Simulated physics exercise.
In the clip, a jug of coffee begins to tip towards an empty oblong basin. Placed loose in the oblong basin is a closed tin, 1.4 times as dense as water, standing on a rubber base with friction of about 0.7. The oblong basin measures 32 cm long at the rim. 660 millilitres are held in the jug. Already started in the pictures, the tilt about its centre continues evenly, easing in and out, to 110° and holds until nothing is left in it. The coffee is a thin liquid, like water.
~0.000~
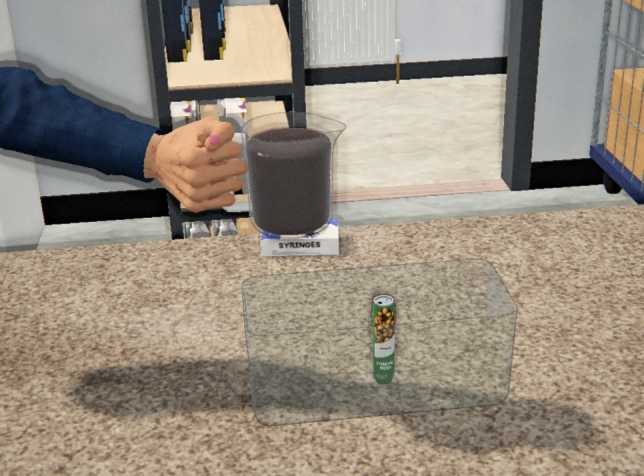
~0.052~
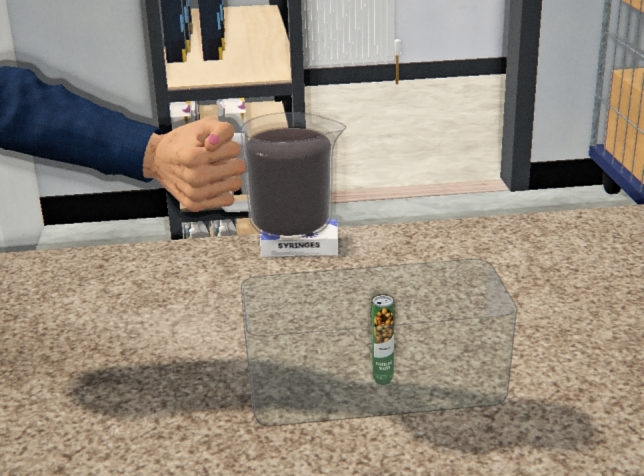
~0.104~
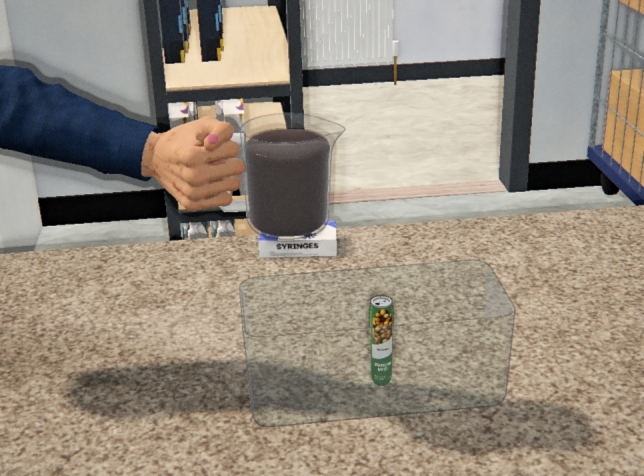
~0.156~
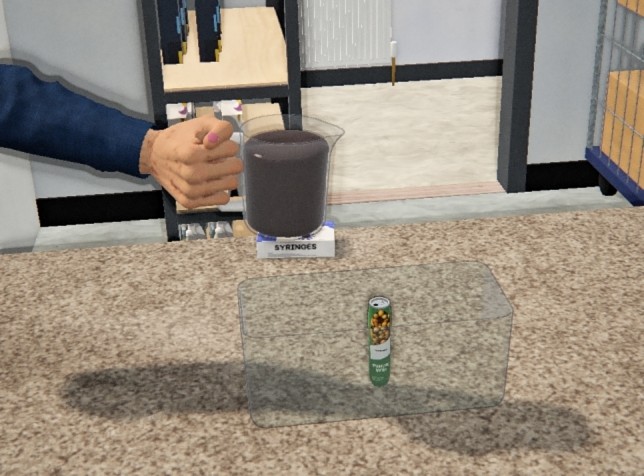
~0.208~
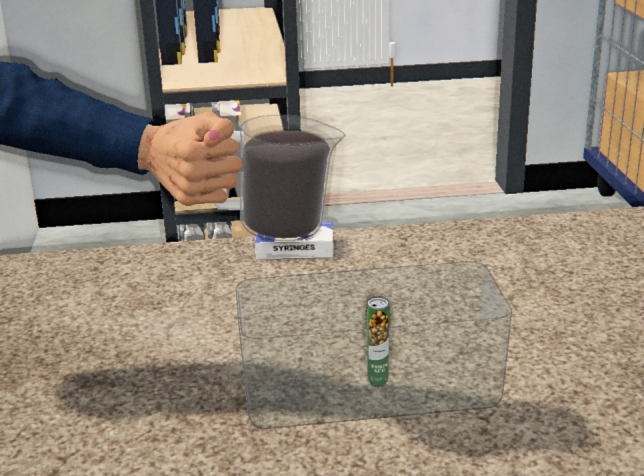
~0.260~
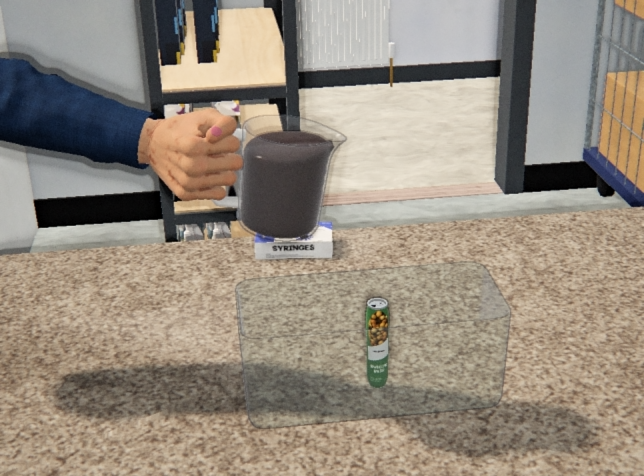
A glass jug of dark liquid, gripped by a hand reaching in from the left, tilts slightly to the right above a speckled countertop, while a green tin stands still inside a clear oblong basin in front of it.
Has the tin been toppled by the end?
No. It is not overturned.
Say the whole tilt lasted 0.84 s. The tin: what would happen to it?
Well, the tin simply holds firm.
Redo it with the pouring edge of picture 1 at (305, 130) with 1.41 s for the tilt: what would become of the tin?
Then the tin comes down.
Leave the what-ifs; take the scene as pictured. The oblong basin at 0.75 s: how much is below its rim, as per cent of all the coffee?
About 4 per cent.
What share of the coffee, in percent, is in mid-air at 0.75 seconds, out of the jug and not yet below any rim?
About 14 per cent.
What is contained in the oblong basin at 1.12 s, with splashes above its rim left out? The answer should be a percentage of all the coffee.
54 per cent or thereabouts.
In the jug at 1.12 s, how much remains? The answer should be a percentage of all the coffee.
26 in a hundred, give or take.
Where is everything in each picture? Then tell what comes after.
In the first frame, tilt 0°; pouring edge (346, 125); surface from (245, 144) to (331, 137); the oblong basin's rim runs from (244, 307) to (504, 286); the tin's top is at (384, 304).
In the second frame, tilt 0°; pouring edge (346, 126); surface from (245, 144) to (331, 138).
In the third frame, tilt 1°; pouring edge (345, 127); surface from (244, 144) to (330, 139).
In the fourth frame, tilt 3°; pouring edge (345, 130); surface from (243, 145) to (329, 141).
In the fifth frame, tilt 6°; pouring edge (345, 133); surface from (243, 146) to (330, 141).
In the sixth frame, tilt 9°; pouring edge (347, 137); surface from (244, 147) to (333, 143).
By 0.75 s the tilt is 61° and 82 per cent is still to pour; the tin stands where it began.
By 1.12 s the tilt is 99° and 26 per cent is still to pour; the tin stands where it began.
By 1.50 s the tilt is 110° and 1 per cent is still to pour; the tin stands where it began.
By 1.91 s the tilt is 110° and 0 per cent is still to pour; the tin stands where it began.
At rest the tin stands where it began.
